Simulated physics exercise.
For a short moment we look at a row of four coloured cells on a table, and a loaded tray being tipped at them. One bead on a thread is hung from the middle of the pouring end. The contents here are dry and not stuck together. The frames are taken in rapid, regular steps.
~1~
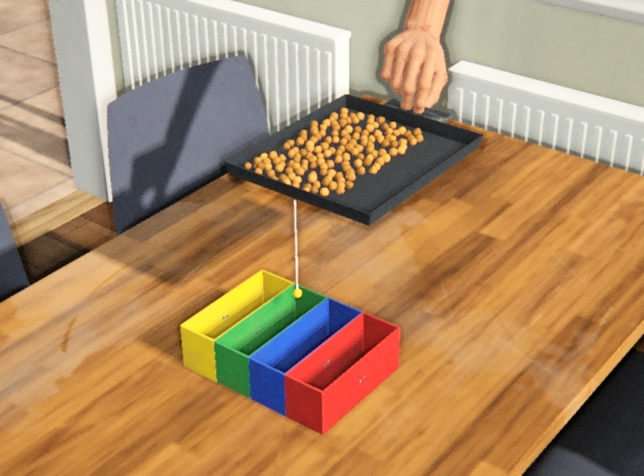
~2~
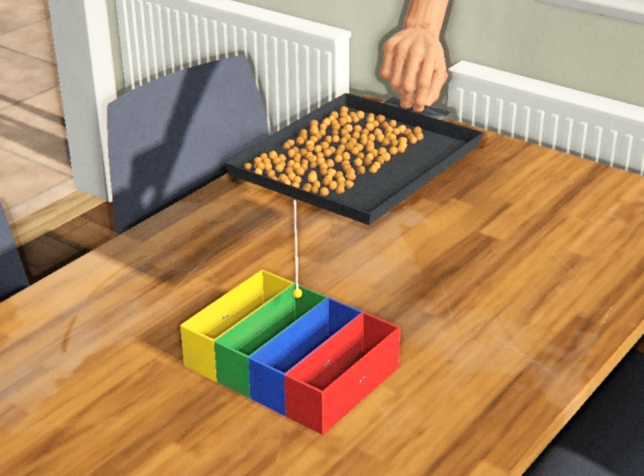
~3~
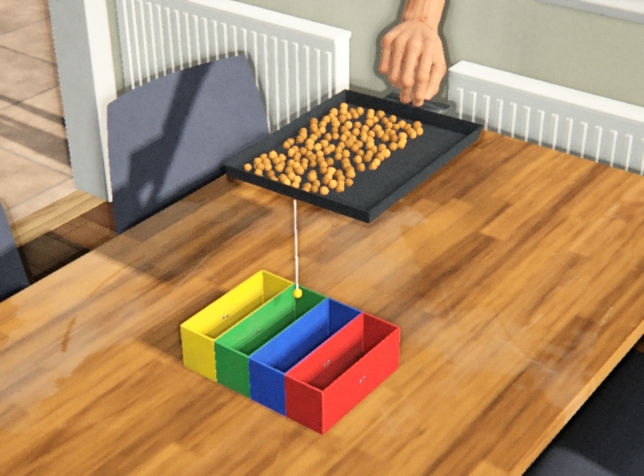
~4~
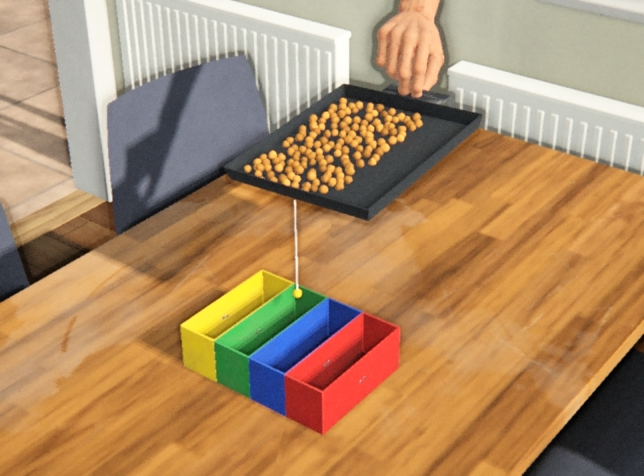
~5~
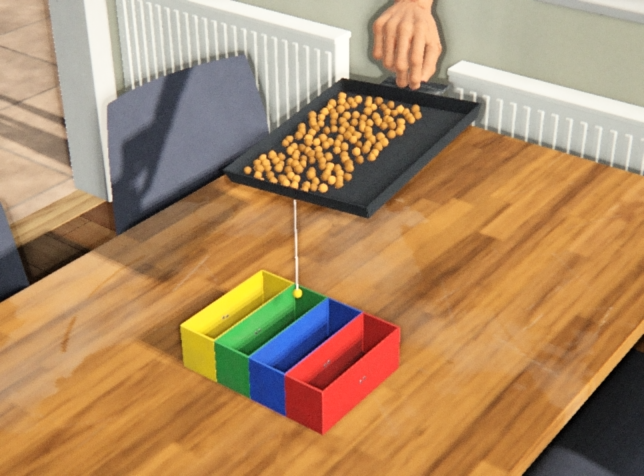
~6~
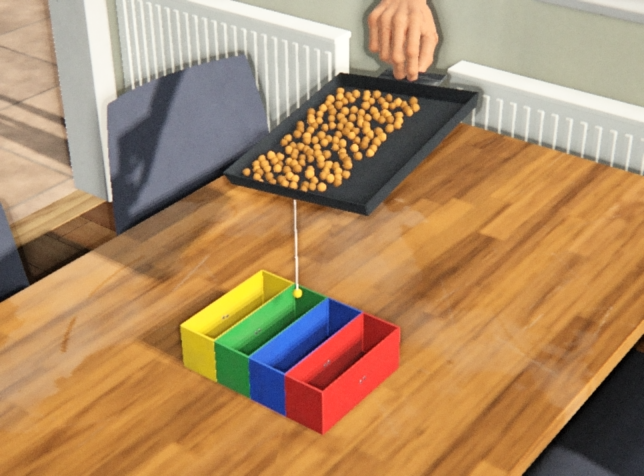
A dark tray of roasted chickpeas, gripped by a hand at its far side, tilted slightly toward its left corner above yellow, green, blue and red boxes, while the chickpeas stayed bunched together on it.
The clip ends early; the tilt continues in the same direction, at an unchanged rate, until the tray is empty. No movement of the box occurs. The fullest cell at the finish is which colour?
Colour: Yellow.
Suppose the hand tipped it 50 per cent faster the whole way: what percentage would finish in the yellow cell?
It would be around 40 per cent.
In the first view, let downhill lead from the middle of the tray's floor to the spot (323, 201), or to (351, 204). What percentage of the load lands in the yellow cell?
The first comes to 10 %, while the second comes to 0 %.
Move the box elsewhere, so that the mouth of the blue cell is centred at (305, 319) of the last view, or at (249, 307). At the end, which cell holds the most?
With the first placing it's the yellow cell, with the second it's that green cell.
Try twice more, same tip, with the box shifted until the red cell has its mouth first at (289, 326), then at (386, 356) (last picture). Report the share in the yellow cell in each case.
I'd say about 30 percent, followed by about 0 percent.
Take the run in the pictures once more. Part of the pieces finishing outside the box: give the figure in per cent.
Estimate: Around 70 percent.
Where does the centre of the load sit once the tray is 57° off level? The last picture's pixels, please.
Roughly (278, 149).
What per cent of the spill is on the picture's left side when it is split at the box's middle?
Close to 100 in a hundred.
Just after the last frame, tray tipped steeply; every one on the tray.
A moment on, tray tipped right over; roughly a quarter on the tray; roughly a quarter in the yellow cell; roughly two thirds falling or outside the box.
Further on, tray tipped past a quarter turn; roughly a third in the yellow cell; roughly two thirds falling or outside the box.
When it is over, tray tipped past a quarter turn; roughly a third in the yellow cell; not one in the red cell; not one in the blue cell; not one in the green cell; roughly two thirds outside the box.
